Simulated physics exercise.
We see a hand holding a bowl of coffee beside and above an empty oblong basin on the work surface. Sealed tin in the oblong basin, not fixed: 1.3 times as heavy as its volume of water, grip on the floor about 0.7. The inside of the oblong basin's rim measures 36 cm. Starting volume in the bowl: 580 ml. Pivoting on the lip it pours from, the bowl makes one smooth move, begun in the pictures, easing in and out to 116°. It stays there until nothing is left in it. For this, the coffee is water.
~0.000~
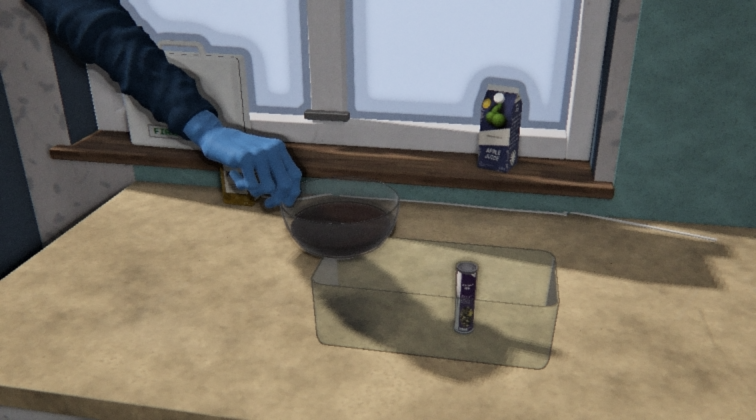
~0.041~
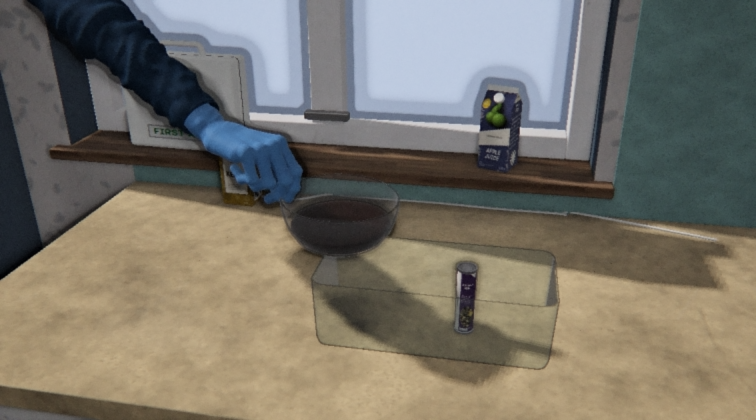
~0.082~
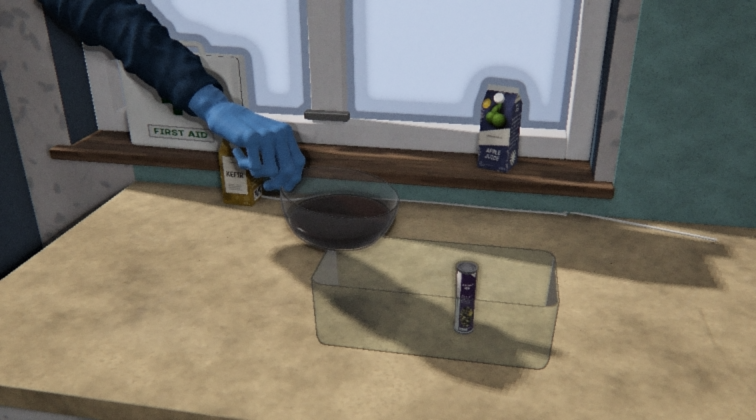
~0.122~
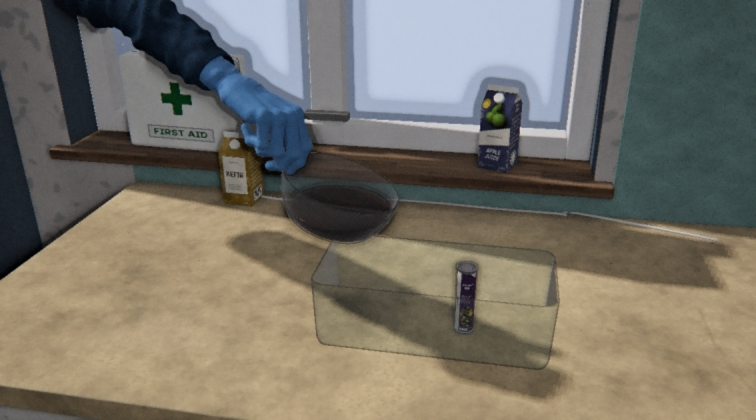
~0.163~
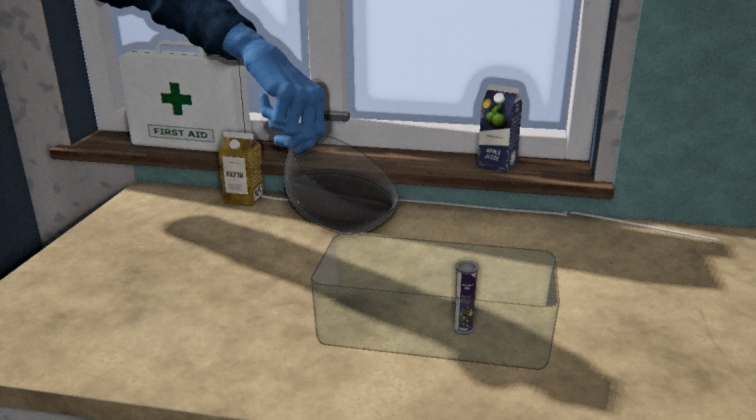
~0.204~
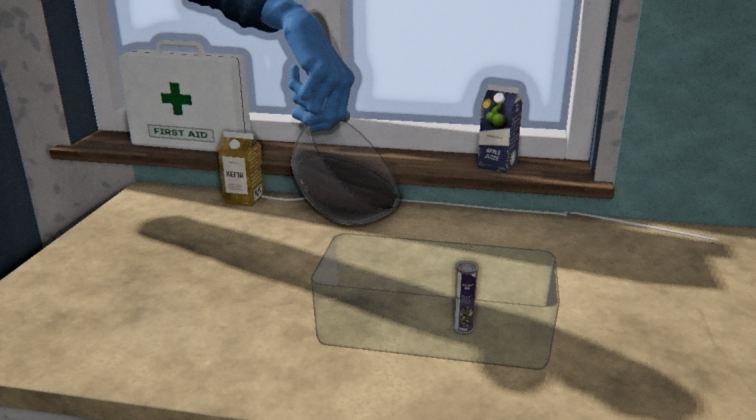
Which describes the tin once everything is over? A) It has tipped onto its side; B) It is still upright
A.
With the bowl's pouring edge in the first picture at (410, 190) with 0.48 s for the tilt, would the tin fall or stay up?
It does not tip.
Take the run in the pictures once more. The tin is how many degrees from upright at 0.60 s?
15°.
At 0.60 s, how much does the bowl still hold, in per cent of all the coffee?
About 0 % is still there.
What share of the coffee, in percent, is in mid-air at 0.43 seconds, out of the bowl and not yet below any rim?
Roughly 70 percent.
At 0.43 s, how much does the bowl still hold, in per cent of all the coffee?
At that time about 24 in a hundred parts are still held.
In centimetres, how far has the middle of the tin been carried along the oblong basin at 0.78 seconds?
6 cm, roughly.
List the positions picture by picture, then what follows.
In the first picture, tilt 0°; pouring edge (398, 204); surface from (294, 217) to (391, 225); the oblong basin's rim runs from (324, 257) to (556, 279); the tin's top is at (467, 270).
In the second picture, tilt 2°; pouring edge (398, 204); surface from (293, 216) to (391, 223).
In the third picture, tilt 9°; pouring edge (398, 204); surface from (293, 209) to (391, 218).
In the fourth picture, tilt 18°; pouring edge (398, 205); surface from (292, 198) to (391, 211).
In the fifth picture, tilt 31°; pouring edge (397, 205); surface from (294, 181) to (393, 204).
In the sixth picture, tilt 46°; pouring edge (397, 204); surface from (300, 161) to (387, 194).
After 0.43 s the tilt is 114° and 24 per cent is still to pour; the tin stands where it began.
After 0.60 s the tilt is 116° and 0 per cent is still to pour; the tin leans 13°.
After 0.78 s the tilt is 116° and 0 per cent is still to pour; the tin leans 58°.
After 0.97 s the tilt is 116° and 0 per cent is still to pour; the tin lies on its side.
In the end the tin lies on its side.
